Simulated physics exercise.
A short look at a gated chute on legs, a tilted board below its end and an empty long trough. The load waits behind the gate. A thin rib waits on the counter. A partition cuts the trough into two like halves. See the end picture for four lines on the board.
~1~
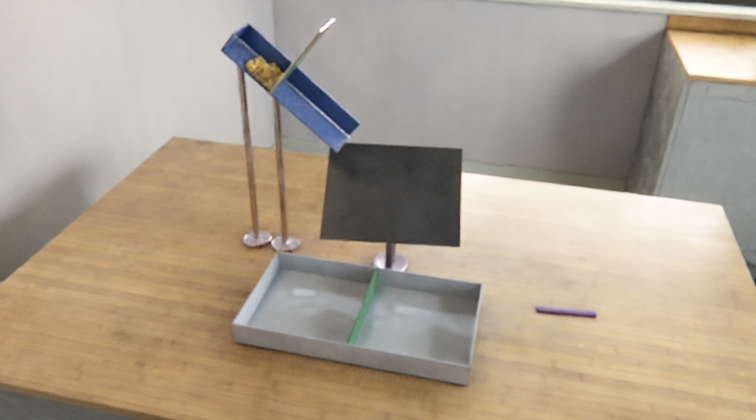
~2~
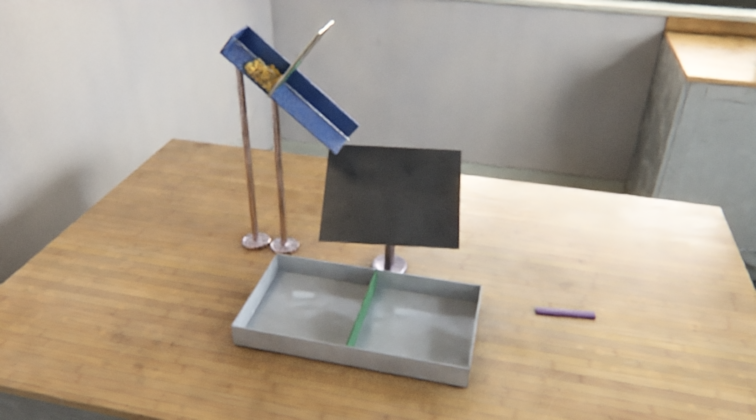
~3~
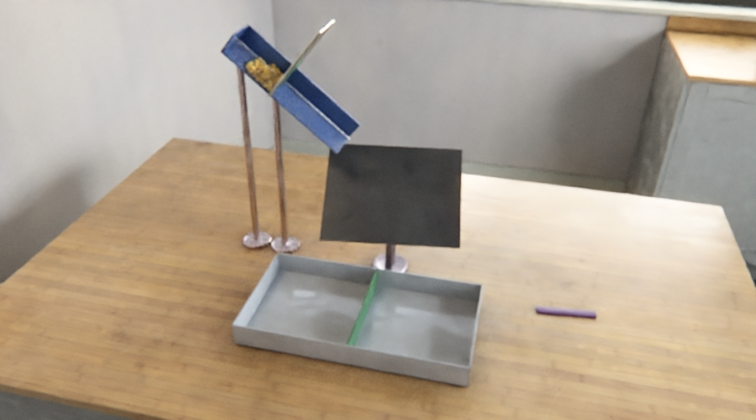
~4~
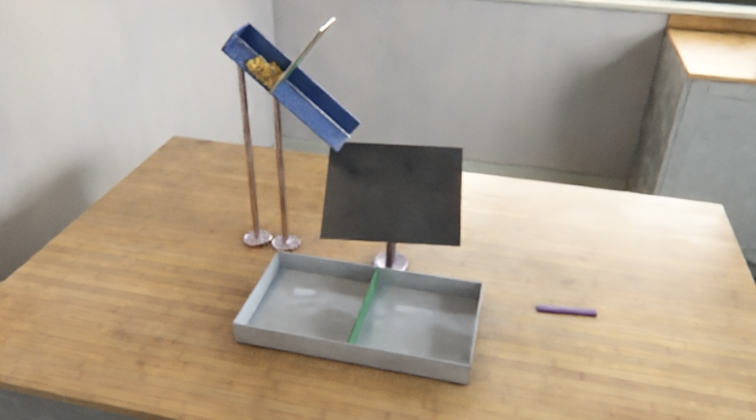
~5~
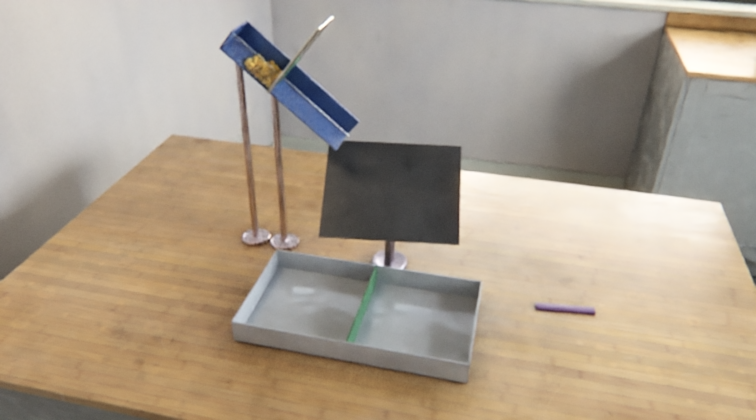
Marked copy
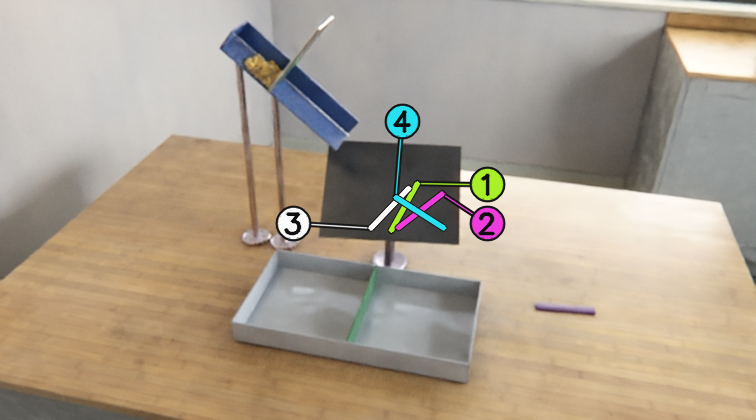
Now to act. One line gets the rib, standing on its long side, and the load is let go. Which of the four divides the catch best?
It is 1.
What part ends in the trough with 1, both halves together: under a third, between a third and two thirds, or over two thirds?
Line 1 gives over two thirds.
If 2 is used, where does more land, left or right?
More lands on the right.
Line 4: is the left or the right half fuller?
More lands on the right.
On the marked copy, line 1 from (417, 183) to (391, 230); line 2 from (442, 193) to (398, 227); line 3 from (408, 188) to (370, 228); line 4 from (395, 197) to (443, 227).
Choosing 1, of what is caught, about half in the left half, about half in the right.
Choosing 2, of what is caught, a small part in the left half, most in the right.
Choosing 3, of what is caught, most in the left half, a small part in the right.
Choosing 4, of what is caught, a small part in the left half, nearly all in the right.
